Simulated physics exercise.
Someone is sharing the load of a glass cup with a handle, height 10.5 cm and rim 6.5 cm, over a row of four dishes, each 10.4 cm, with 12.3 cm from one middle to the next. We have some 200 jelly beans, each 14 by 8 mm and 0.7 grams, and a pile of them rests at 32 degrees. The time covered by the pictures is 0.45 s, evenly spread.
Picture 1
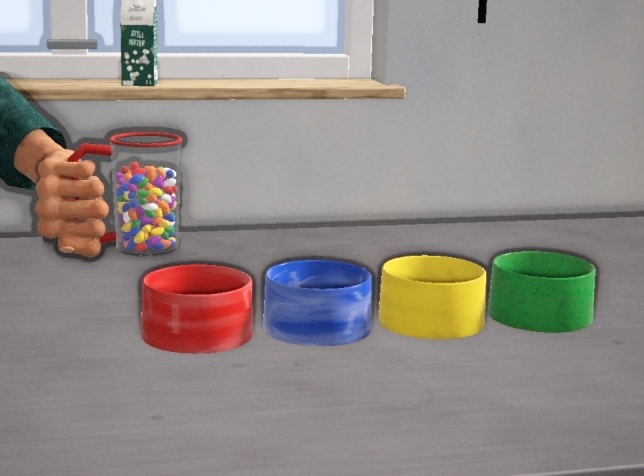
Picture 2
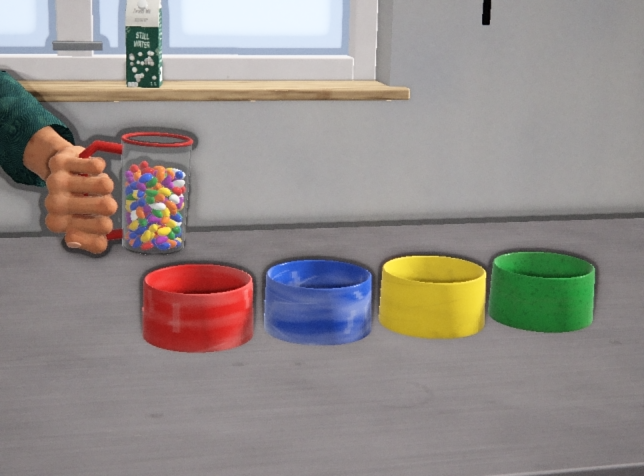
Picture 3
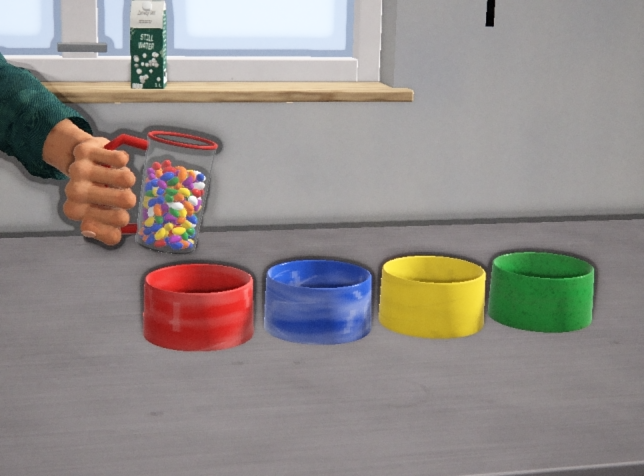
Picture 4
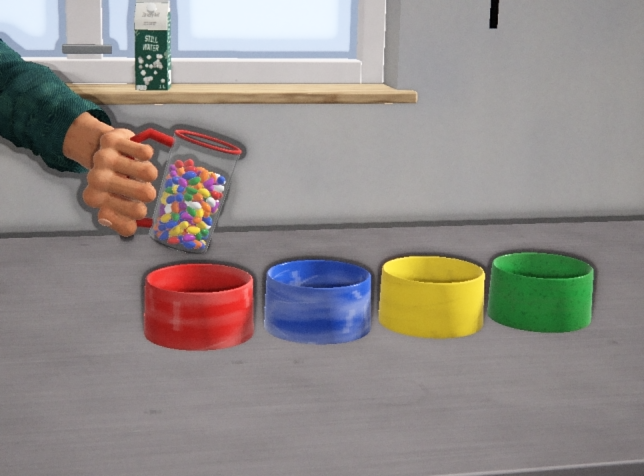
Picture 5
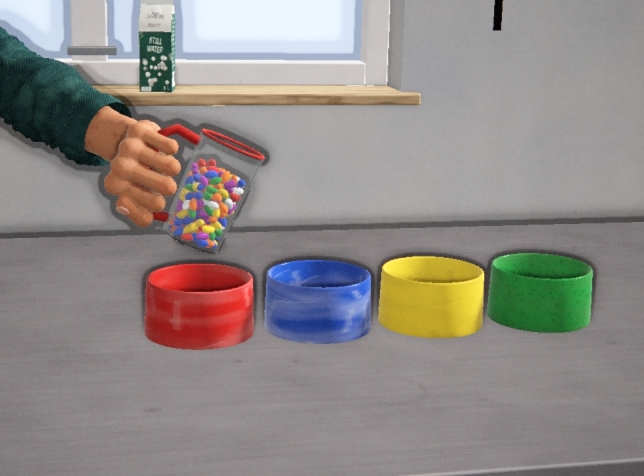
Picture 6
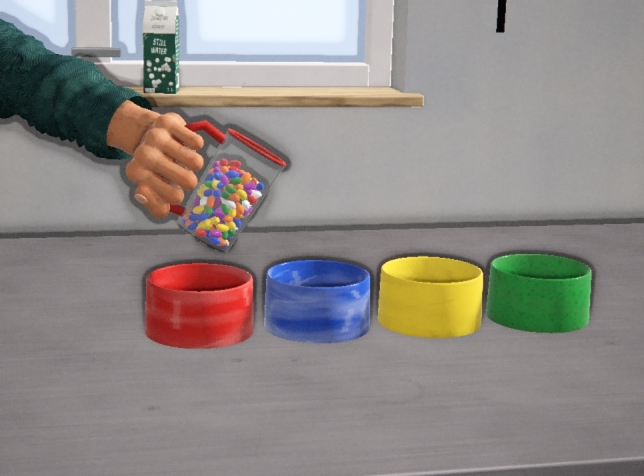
A hand in a dark green sleeve held a clear cup of colorful jelly beans, moving it to the right and tilting it rightward above a row of red, blue, yellow and green dishes.
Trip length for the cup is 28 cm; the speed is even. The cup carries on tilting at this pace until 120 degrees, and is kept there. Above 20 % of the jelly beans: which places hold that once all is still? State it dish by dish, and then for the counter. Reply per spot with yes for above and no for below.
Red dish: No, below. Blue dish: No, below. Green dish: No, below. Yellow dish: Yes, above. Counter: Yes, above.
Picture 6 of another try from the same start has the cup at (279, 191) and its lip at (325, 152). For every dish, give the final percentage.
Dish by dish: Red 0 percent, blue 0 percent, green 0 percent, yellow 60 percent.
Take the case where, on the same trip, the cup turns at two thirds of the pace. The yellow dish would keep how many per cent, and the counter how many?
In that case you'd see yellow at 50 and the counter at 40.
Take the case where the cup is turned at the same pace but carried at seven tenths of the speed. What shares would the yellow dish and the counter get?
Result - yellow dish: 100; counter: 0.
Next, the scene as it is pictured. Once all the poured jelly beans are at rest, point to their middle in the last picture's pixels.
(469, 311) or so.
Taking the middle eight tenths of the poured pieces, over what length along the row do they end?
Length: Approx. 14 cm.
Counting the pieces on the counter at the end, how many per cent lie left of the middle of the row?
That works out to close to 0 per cent.
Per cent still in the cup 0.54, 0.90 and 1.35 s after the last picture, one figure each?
Approx. 100 / 100 / 10 percent.
Then, 0.54 s after the last picture, tilt 73 degrees; cup holds 100 %.
Then, 0.90 s after the last picture, tilt 101 degrees; cup holds 100 %.
Then, 1.35 s after the last picture, tilt 120 degrees; cup holds 10 %, green 10 %, yellow 40 %.
In the end, red 0 %, blue 0 %, green 10 %, yellow 40 %, counter 50 %.
